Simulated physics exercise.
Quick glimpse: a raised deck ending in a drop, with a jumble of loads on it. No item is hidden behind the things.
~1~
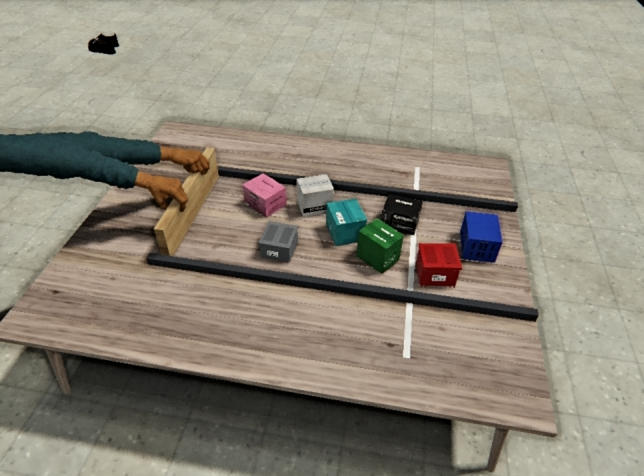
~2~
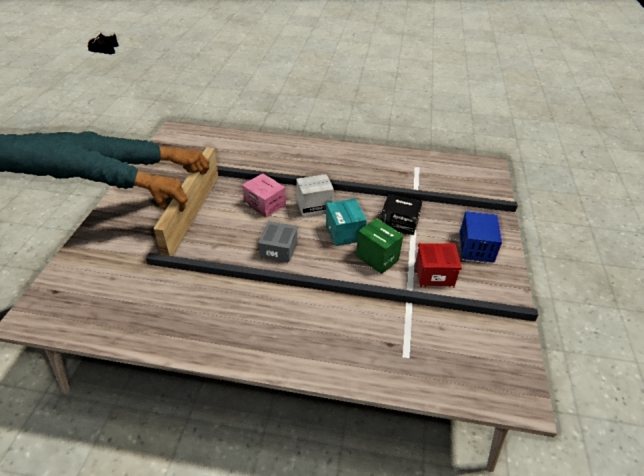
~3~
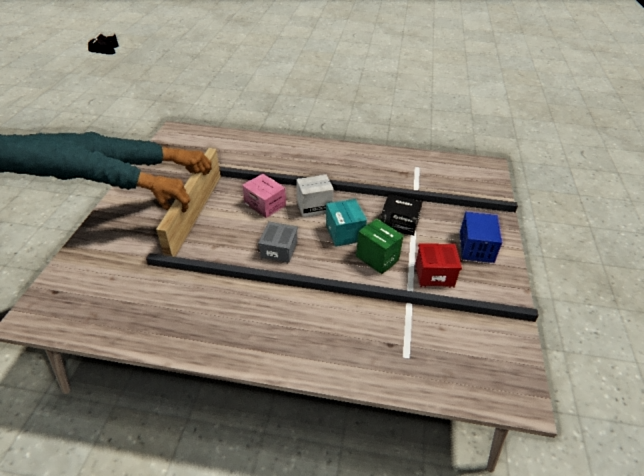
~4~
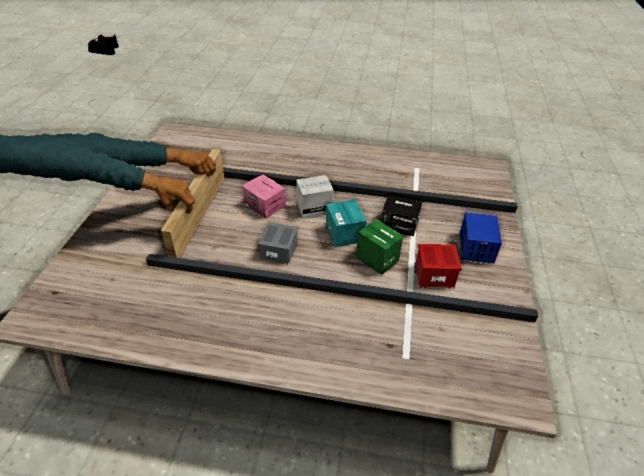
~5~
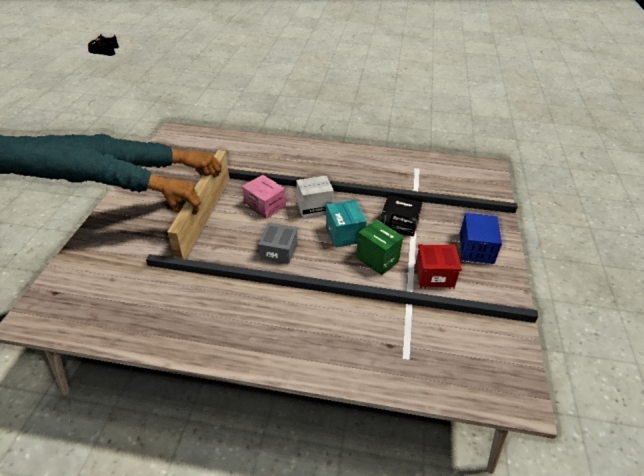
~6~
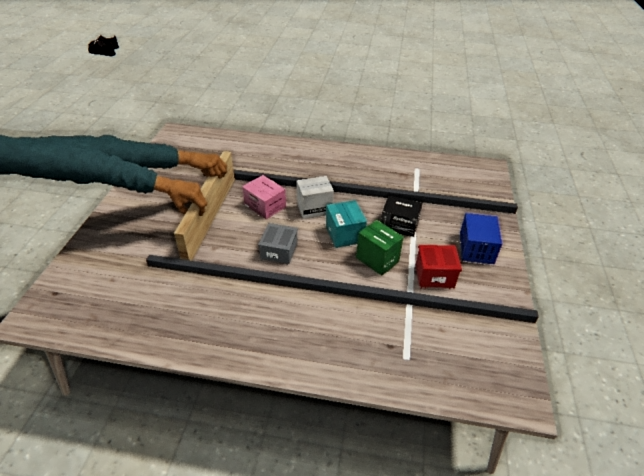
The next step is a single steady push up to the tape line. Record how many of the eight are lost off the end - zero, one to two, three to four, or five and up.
Lost off the end: Zero.
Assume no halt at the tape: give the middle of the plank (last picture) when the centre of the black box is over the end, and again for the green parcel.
The black box puts it at (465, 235), the green parcel at (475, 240).
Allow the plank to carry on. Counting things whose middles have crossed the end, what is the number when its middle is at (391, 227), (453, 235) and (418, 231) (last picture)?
First 0, next 2, last 0.
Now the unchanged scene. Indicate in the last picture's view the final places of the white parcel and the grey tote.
In the last picture the white parcel sits around (467, 209) and the grey tote around (429, 264).
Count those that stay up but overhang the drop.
Overhanging: 1.
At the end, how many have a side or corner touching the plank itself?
Number in contact with it: 3.
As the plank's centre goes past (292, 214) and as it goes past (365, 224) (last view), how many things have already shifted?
First 3, after that 8.
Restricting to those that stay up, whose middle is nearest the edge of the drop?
It is the blue crate.
Soon after, none off yet; blue crate at rest near (480, 238); red tote at rest near (437, 267); black box at rest near (401, 216).
After that, none off yet; blue crate at rest near (480, 238); red tote at rest near (437, 267); black box displaced a little near (412, 218).
And then, none off yet; blue crate displaced a little near (495, 243); red tote displaced about its own width near (460, 272); black box displaced well along near (461, 228).
In the end, the number that fall off is zero.
